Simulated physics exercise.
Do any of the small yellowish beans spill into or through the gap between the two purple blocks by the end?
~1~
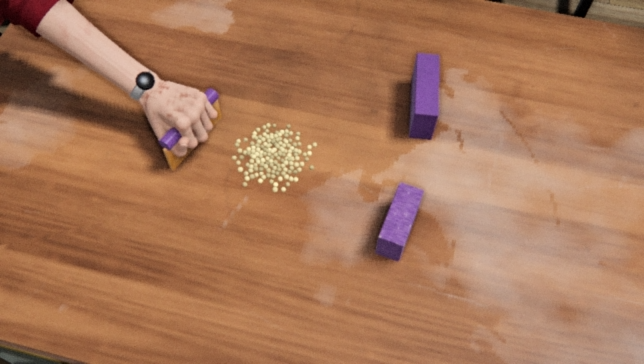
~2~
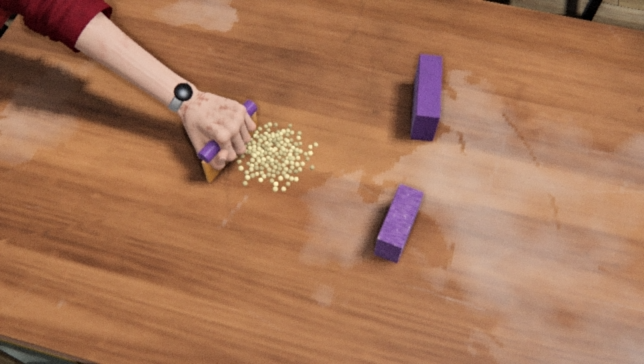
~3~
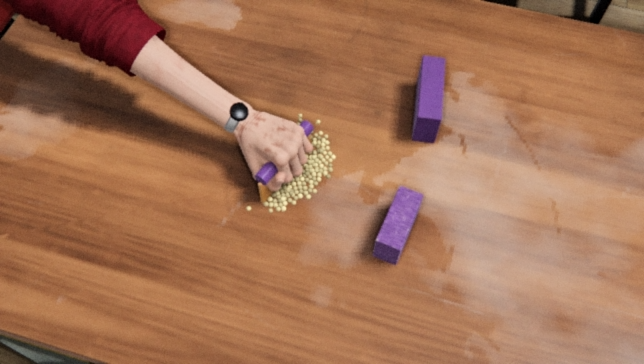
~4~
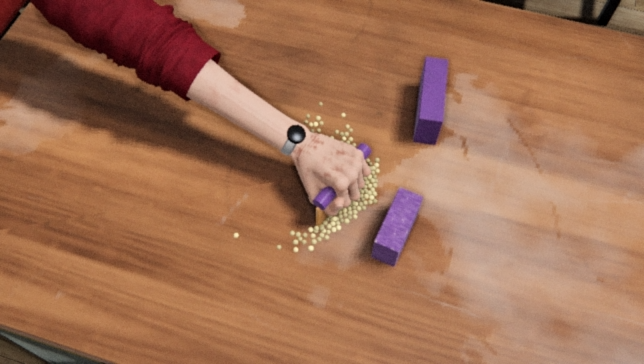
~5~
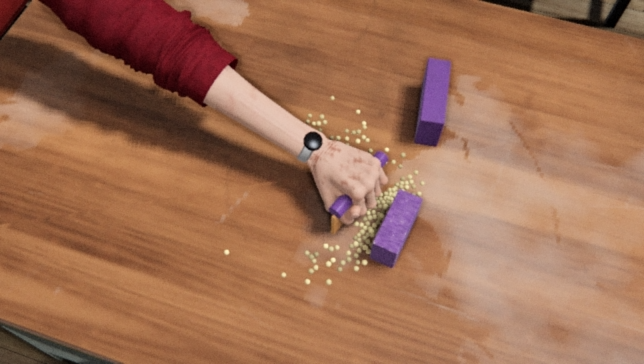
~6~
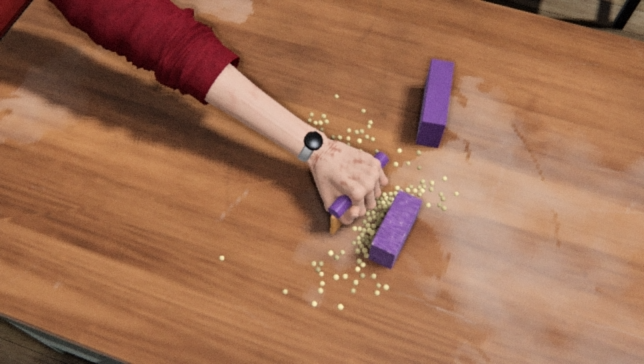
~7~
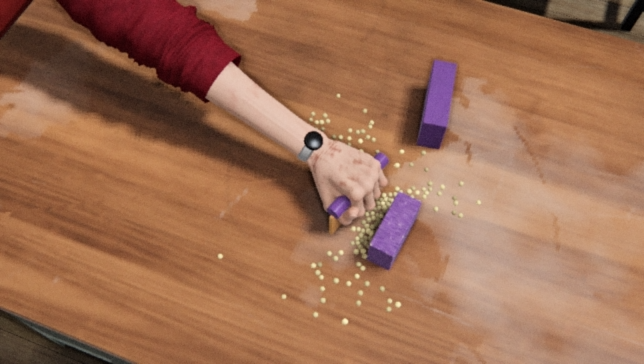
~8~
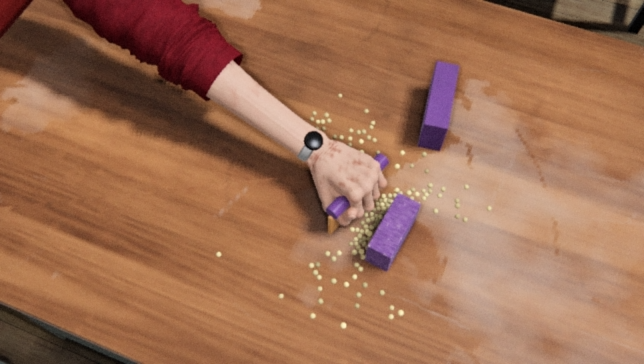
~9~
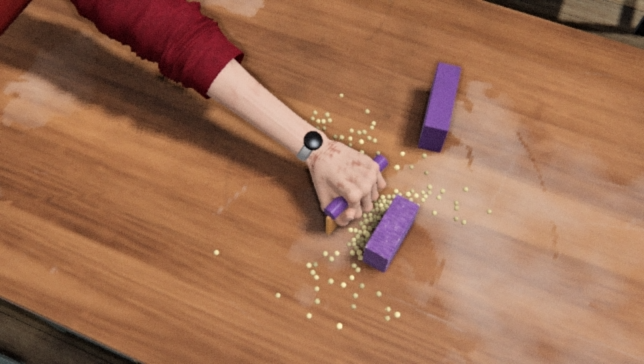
Yes, a modest share of the beans ends up in or beyond the gap, while most of them stay held up before the blocks.
